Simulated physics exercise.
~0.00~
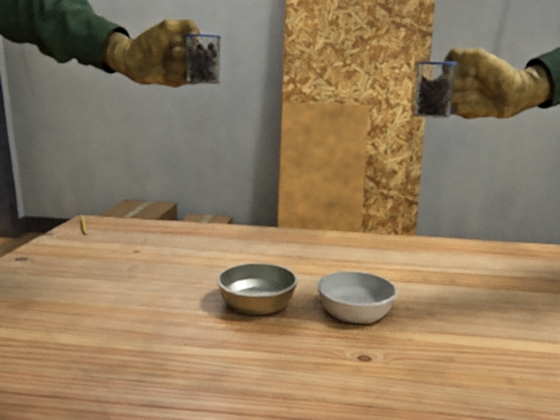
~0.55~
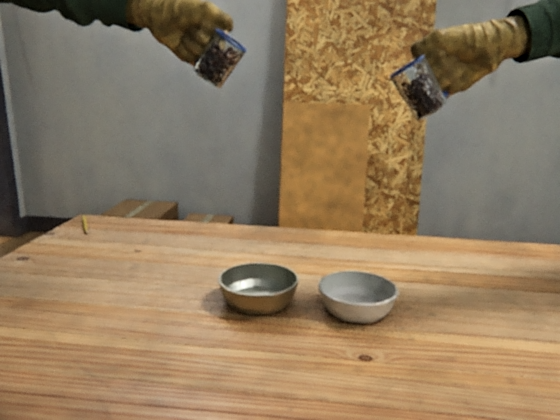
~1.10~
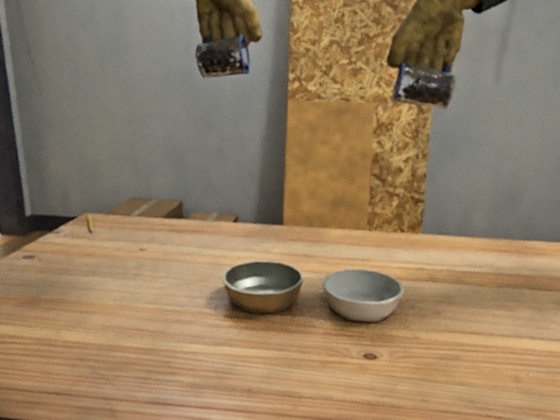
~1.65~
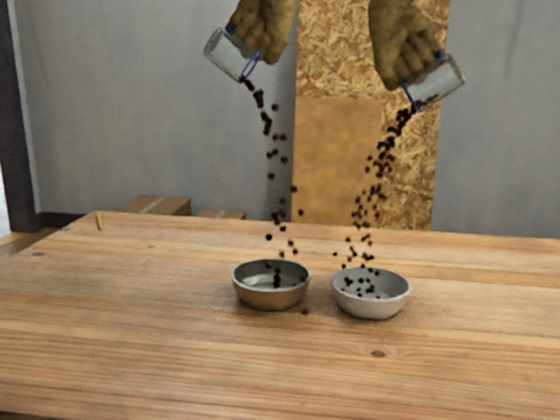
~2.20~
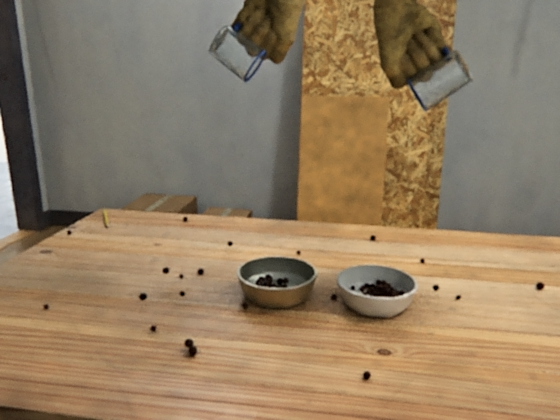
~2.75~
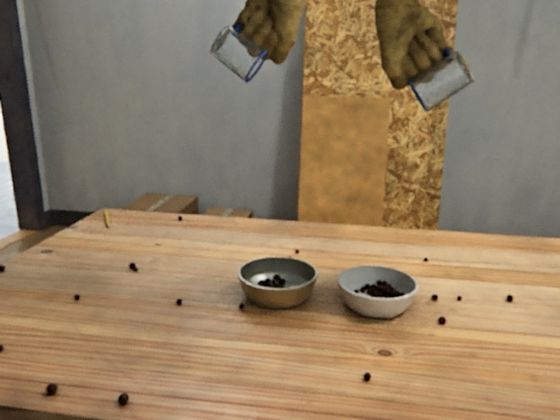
On a wooden table in front of a grey wall and an upright chipboard panel, a metal dish and a pale dish sit side by side. Above them, two gloved hands in green sleeves hold clear cups of small dark pieces. The hands tilt the cups inward and turn them over, while the view shifts slightly left. The pieces fall in two loose streams, and some bounce and scatter across the tabletop. At the end the upturned cups look empty, with about half the left load in its dish and most of the right load in the other.
